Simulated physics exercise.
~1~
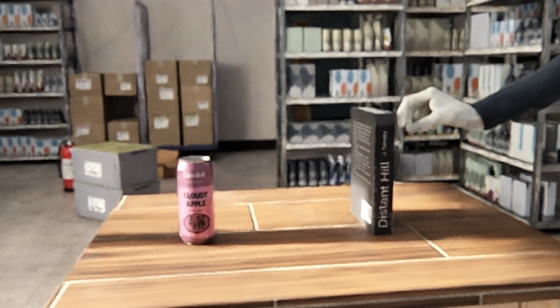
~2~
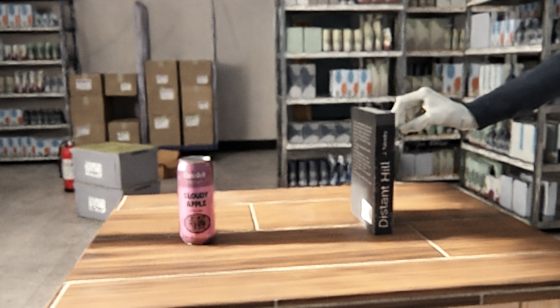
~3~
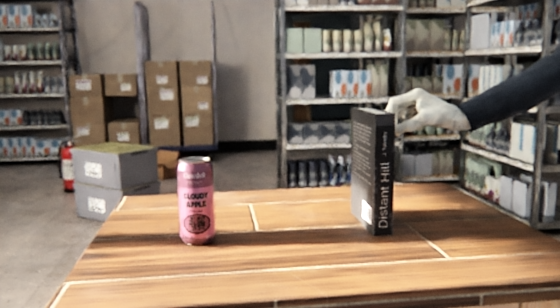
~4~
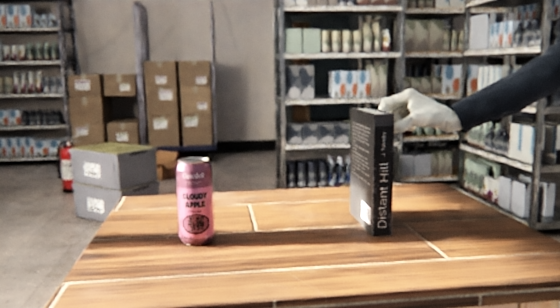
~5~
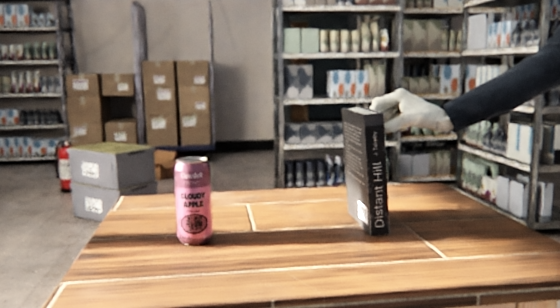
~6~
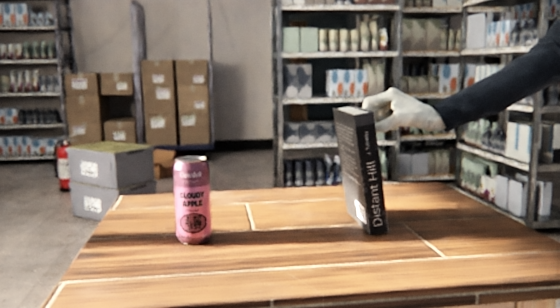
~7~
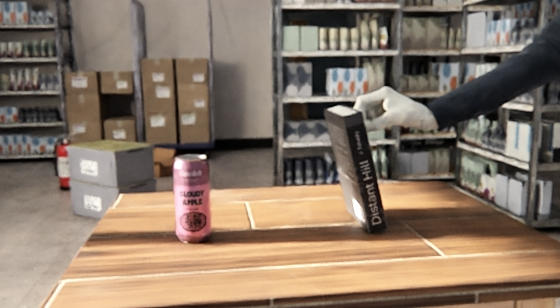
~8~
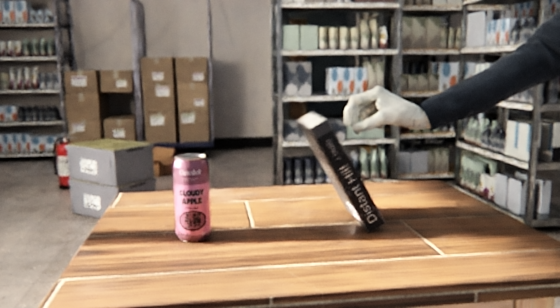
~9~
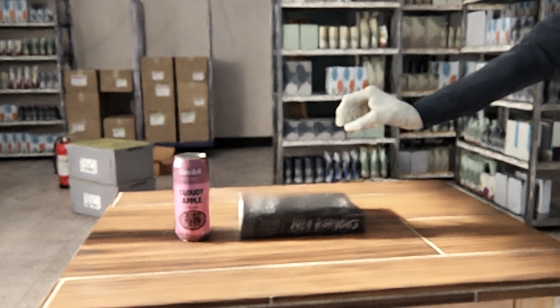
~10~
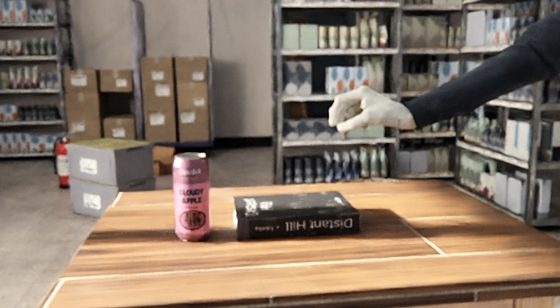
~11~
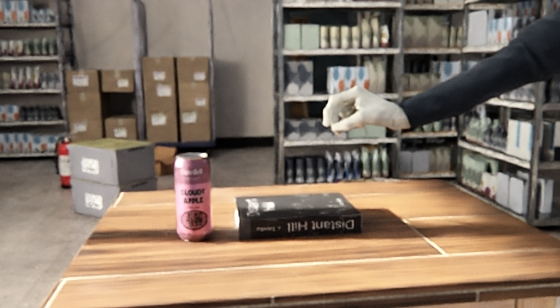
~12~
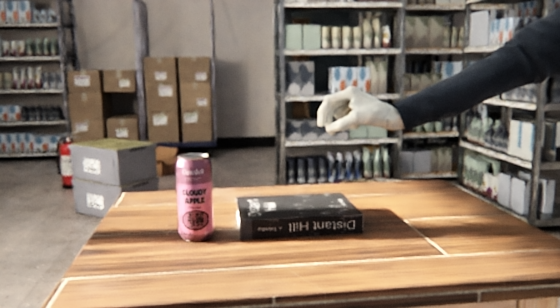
In a storeroom, a gloved hand pushing a standing black book leftward until it topples flat beside a pink can on a table.
